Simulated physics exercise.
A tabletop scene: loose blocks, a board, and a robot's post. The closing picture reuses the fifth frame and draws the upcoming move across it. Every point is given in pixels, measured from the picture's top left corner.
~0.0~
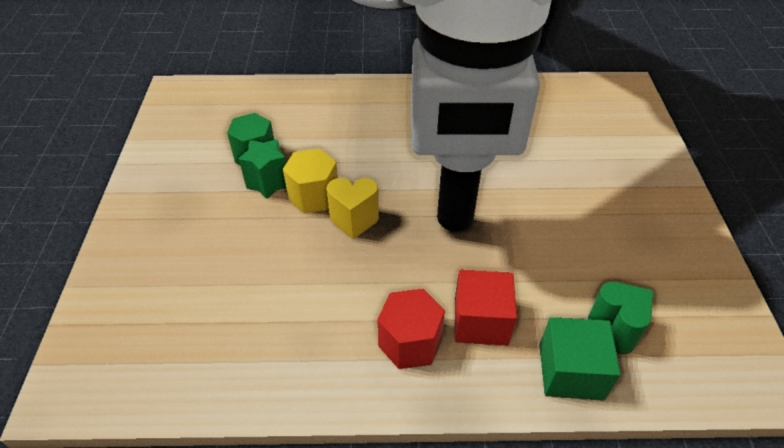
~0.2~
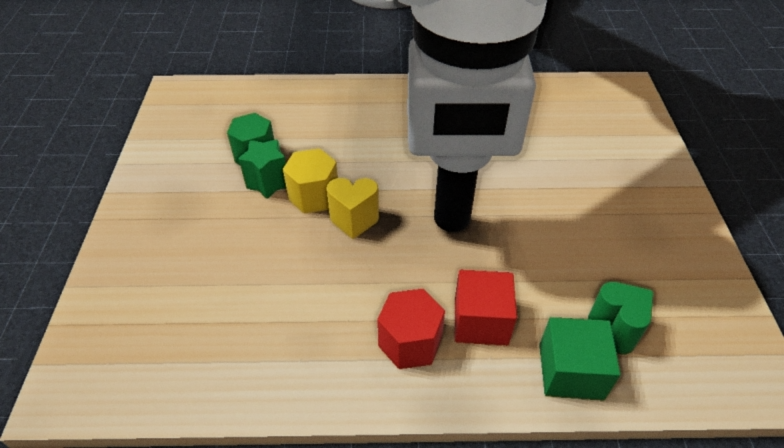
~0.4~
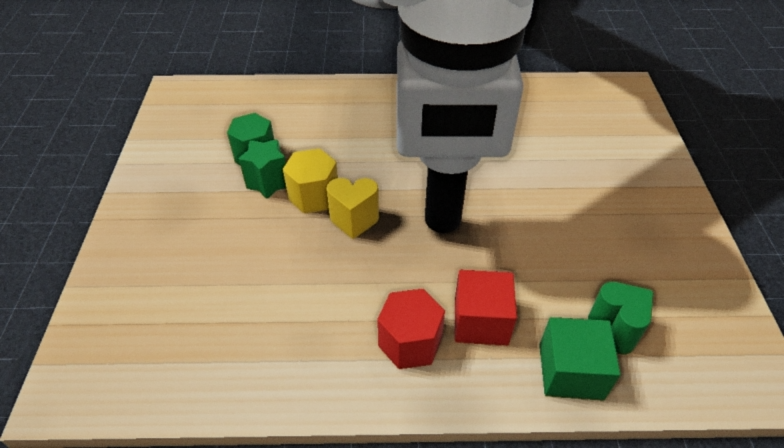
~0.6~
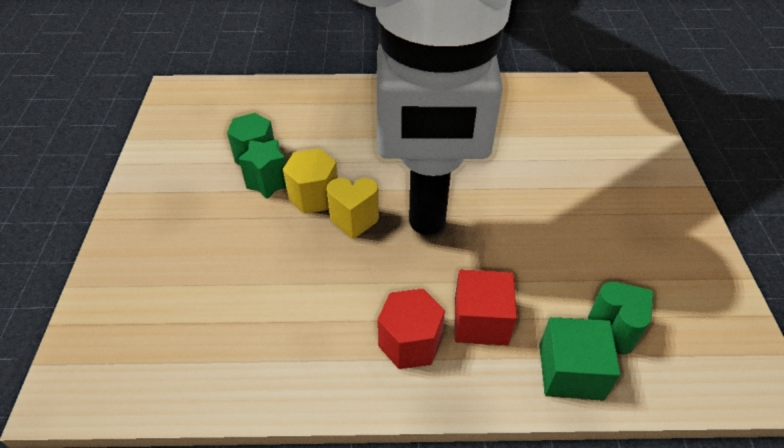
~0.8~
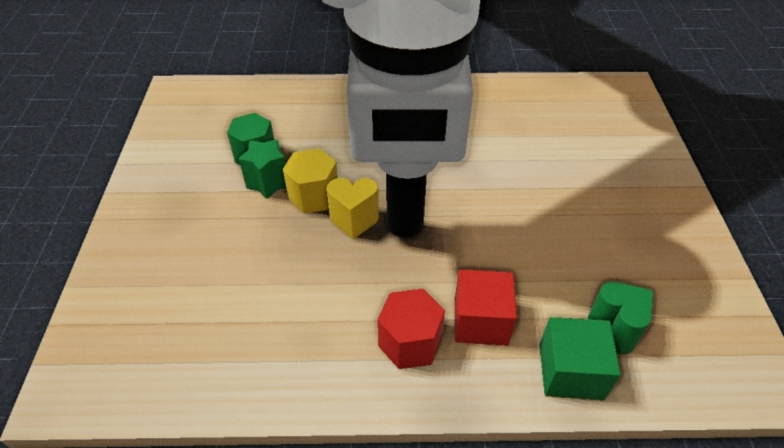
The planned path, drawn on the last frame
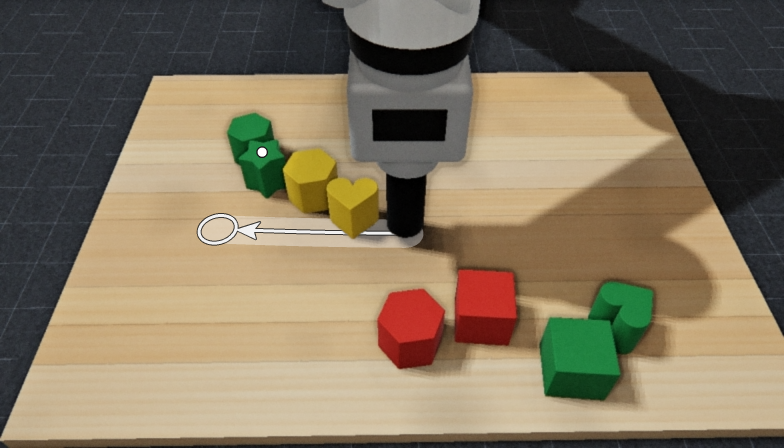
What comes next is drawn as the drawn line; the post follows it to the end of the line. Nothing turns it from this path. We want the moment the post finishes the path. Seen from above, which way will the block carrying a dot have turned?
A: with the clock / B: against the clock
(B)
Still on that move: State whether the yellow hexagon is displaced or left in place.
By the end it has moved.
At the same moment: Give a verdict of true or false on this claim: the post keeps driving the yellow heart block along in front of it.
The statement is incorrect.
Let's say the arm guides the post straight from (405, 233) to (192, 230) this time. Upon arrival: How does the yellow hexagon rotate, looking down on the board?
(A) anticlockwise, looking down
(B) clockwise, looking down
It's B.
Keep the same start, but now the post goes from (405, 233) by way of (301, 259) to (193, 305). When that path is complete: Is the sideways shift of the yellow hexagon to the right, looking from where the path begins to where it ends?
It seems so.
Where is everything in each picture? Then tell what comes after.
Tip of the post at (455, 220), middles of tops, green hexagon at (249, 126), green star block at (262, 152), yellow hexagon at (310, 165), yellow heart block at (352, 190), in the first picture.
Post at (452, 220), nothing pushed, in the second picture.
Post at (443, 221), nothing pushed, in the third picture.
Post at (427, 223), nothing pushed, in the fourth picture.
Post at (405, 225), green hexagon at (249, 126), green star block at (262, 152), yellow hexagon at (310, 165), yellow heart block at (352, 190), in the fifth picture.
The line goes in a line from (405, 233) to (218, 229); the dot is on the green star block.
The first path, step by step. One third of the way, post at (341, 225); green hexagon at (245, 123); green star block at (258, 146), turned 30° anticlockwise; yellow hexagon at (292, 160), turned 50° clockwise; yellow heart block at (307, 188).
Two thirds of the way, post at (276, 223); green hexagon at (241, 119); green star block at (252, 141), turned 25° anticlockwise; yellow hexagon at (288, 154), turned 75° clockwise; yellow heart block at (256, 175), turned 45° clockwise.
At the end, post at (215, 221); green hexagon at (241, 119); green star block at (252, 141), turned 25° anticlockwise; yellow hexagon at (288, 154), turned 75° clockwise; yellow heart block at (253, 173), turned 50° clockwise.
